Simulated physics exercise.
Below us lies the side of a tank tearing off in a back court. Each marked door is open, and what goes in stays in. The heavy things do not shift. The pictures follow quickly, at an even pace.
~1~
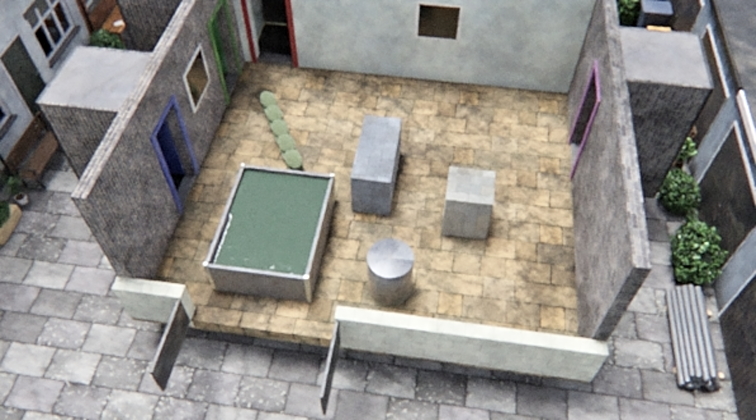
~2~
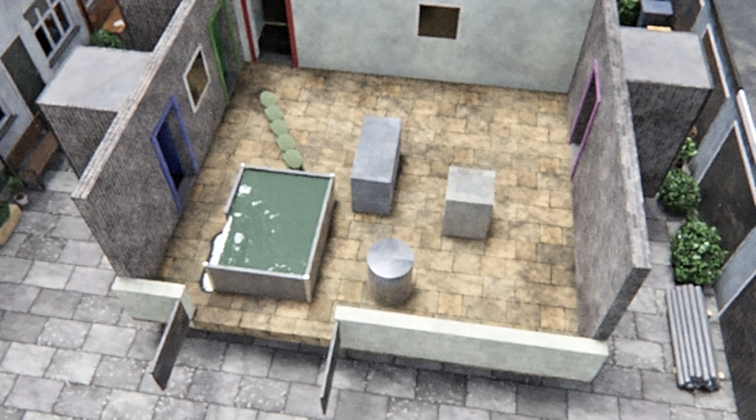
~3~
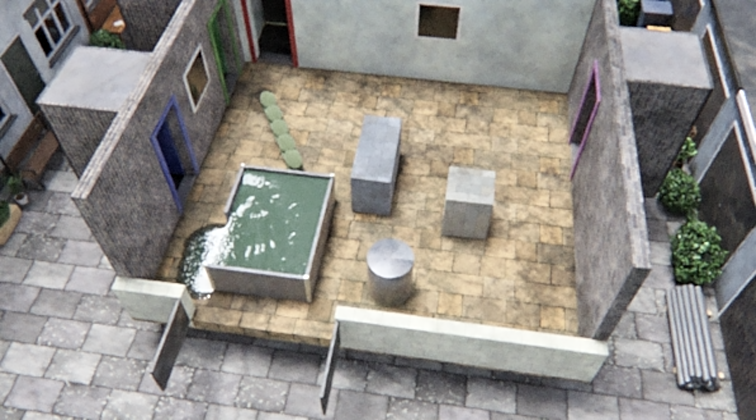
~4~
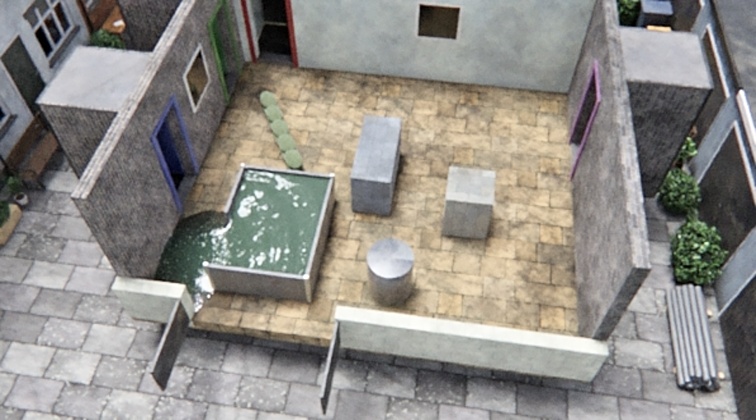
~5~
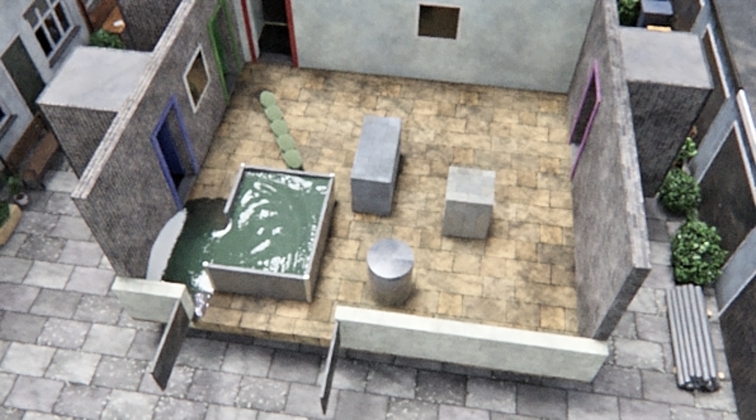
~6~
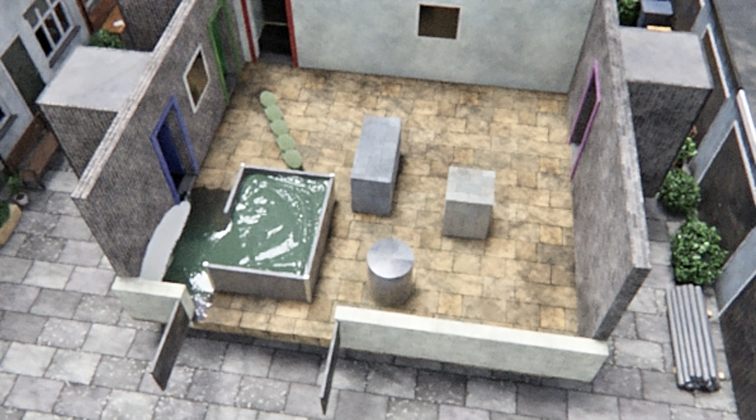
Green water sat still in an open tank in a walled court, then poured out through the tank's left side and spread across the paving to the left wall and toward the front opening.
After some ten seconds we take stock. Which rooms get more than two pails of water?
One by one: The green door takes more than that; the purple door stays under that; the blue door takes more than that; the red door takes more than that.
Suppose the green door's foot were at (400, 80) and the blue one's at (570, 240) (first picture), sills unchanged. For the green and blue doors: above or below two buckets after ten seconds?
Then: The green one is under, the blue one holds.
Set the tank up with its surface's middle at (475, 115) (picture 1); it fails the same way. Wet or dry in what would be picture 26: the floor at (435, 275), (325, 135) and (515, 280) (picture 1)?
As listed: Under water, wet, dry.
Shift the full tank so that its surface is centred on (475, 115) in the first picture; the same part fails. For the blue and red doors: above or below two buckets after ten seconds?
The blue one holds, the red one lets more in.
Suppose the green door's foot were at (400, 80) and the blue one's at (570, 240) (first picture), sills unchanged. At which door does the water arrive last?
It is the purple door.
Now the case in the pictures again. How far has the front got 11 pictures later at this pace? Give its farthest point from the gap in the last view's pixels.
I would point to (234, 91).
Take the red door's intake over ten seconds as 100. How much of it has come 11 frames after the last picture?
I make it 0 per cent.
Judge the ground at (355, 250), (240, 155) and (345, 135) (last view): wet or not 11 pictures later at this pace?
As listed: Dry, flooded, no water.
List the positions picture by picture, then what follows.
The first frame shows the open tank at (273, 221) is whole and still.
In the second frame, water pours out at (223, 253) and has run to a hidden place.
In the third frame, the front is at (195, 236), out from the gap at (224, 255).
In the fourth frame, water pours out at (224, 255) and has run to (154, 281).
In the fifth frame, water pours out at (224, 255) and has run to (185, 206).
In the sixth frame, water pours out at (224, 255) and has run to (191, 192).
A moment on, water covers 10 % of the floor; the green door not reached, the purple door not reached, the blue door under two buckets in, the red door not reached.
Next, water covers 20 % of the floor; the green door wet at the sill, nothing in, the purple door not reached, the blue door under two buckets in, the red door not reached.
Then, water covers 30 % of the floor; the green door under two buckets in, the purple door not reached, the blue door over two buckets in, the red door under two buckets in.
Later, water covers 50 % of the floor; the green door far over two buckets in, the purple door not reached, the blue door over two buckets in, the red door over two buckets in.
In the end, water covers 80 % of the floor; the green door far over two buckets in, the purple door wet at the sill, nothing in, the blue door over two buckets in, the red door far over two buckets in.
